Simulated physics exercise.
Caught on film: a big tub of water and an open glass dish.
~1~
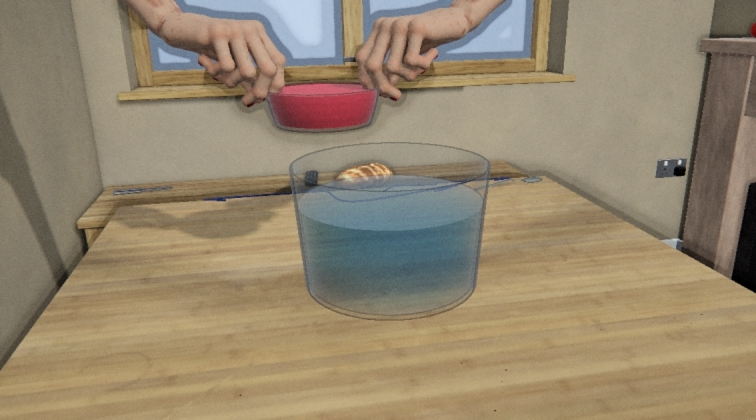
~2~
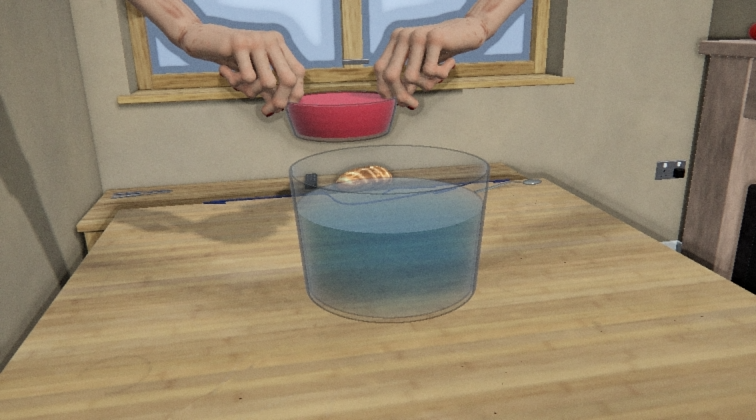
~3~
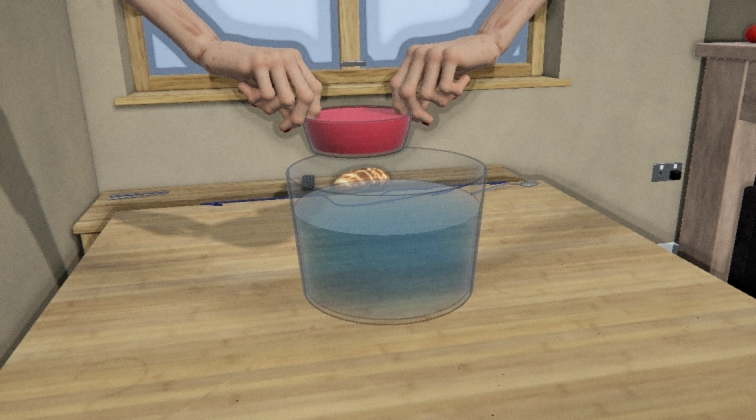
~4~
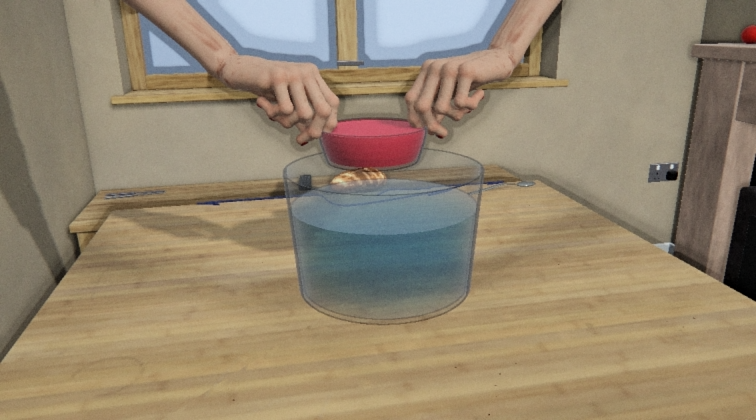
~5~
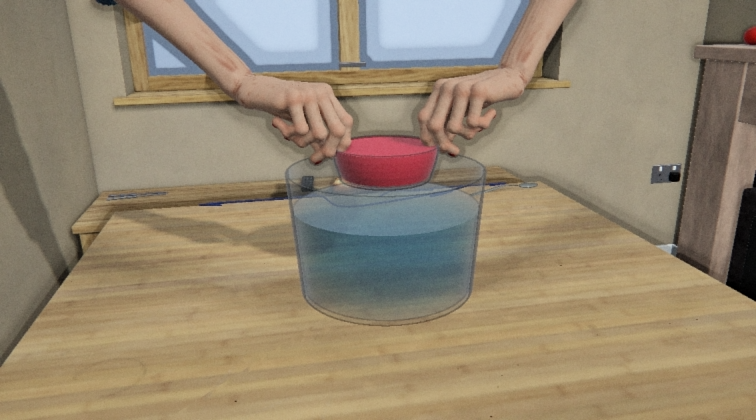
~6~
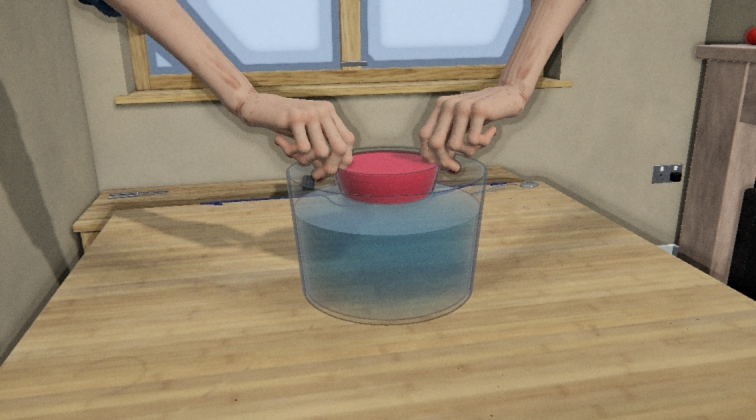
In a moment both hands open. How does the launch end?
It goes under.
Next, the dish dips into the water.
After that, water pours in over its rim.
Finally, the dish lies on the bottom.
